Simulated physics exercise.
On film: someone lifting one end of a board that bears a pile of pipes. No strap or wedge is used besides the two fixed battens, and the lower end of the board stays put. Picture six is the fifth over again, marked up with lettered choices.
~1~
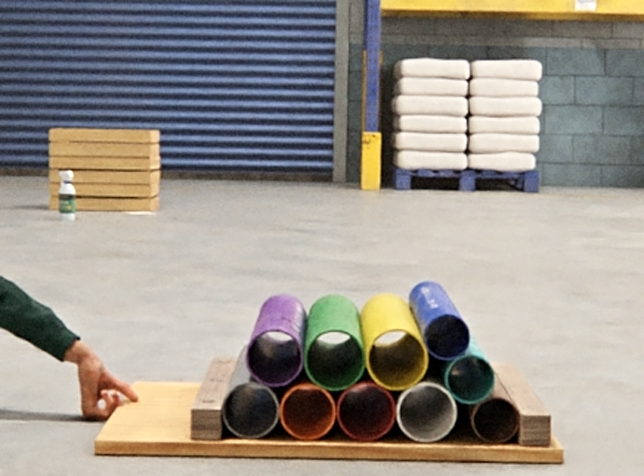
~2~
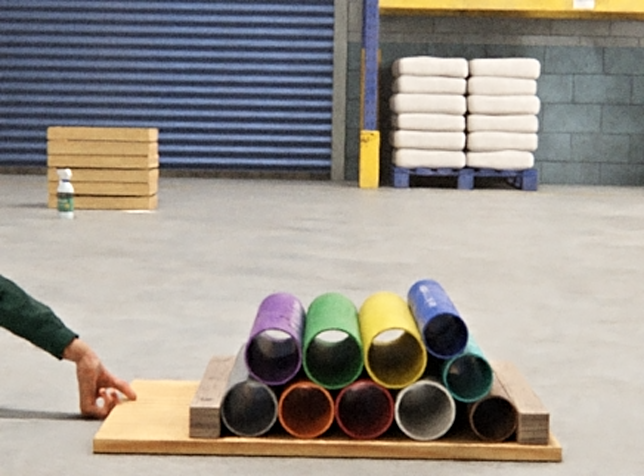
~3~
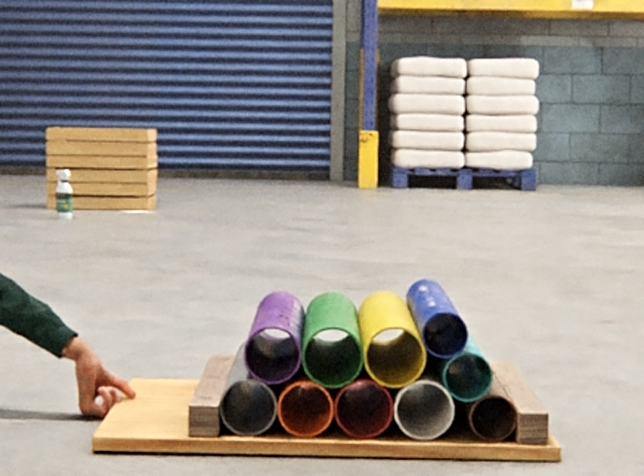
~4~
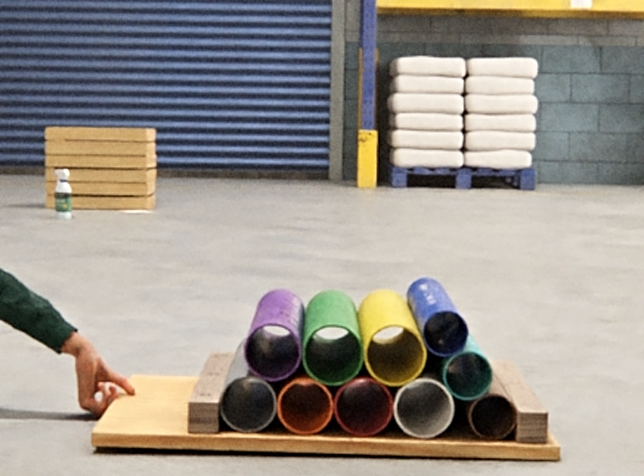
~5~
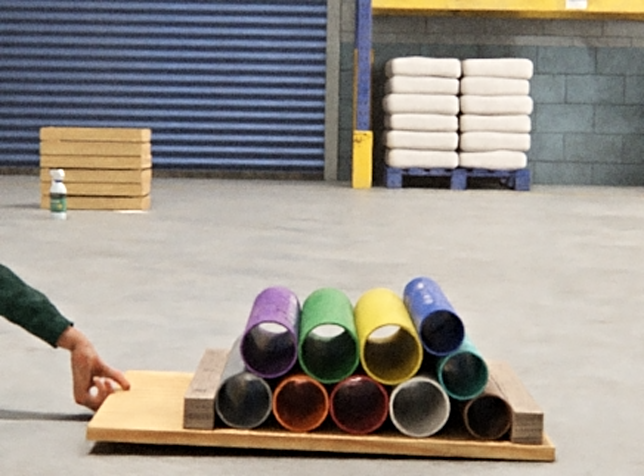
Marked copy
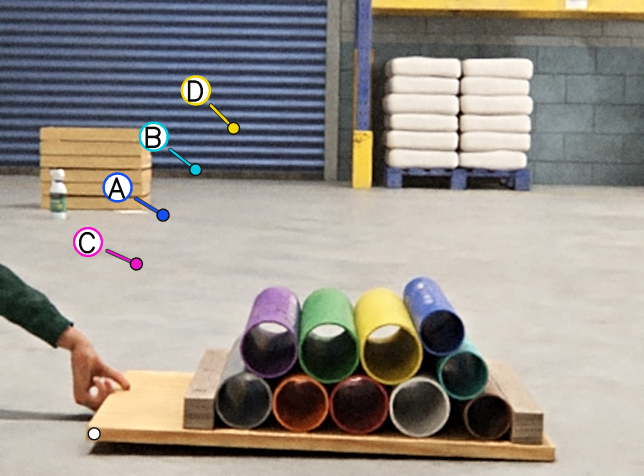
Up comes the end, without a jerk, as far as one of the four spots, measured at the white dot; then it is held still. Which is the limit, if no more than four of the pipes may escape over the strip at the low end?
The highest mark that will do is C.
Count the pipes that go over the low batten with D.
With D, five.
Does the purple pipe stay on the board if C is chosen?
Yes, with C.
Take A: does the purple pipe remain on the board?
The purple pipe: No.
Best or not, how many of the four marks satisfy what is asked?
One of them.
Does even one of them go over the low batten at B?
At B: Yes.
On the marked copy, A at (163, 215); B at (196, 170); C at (136, 264); D at (233, 128); the white dot at (94, 434).
Taking C. A third of the way, board at 15°.
Two thirds of the way, board at 24°.
When it is over, board at 24°, two over the low batten (turquoise, blue).
As for the rest, A five over the low batten; B five over the low batten; D five over the low batten.
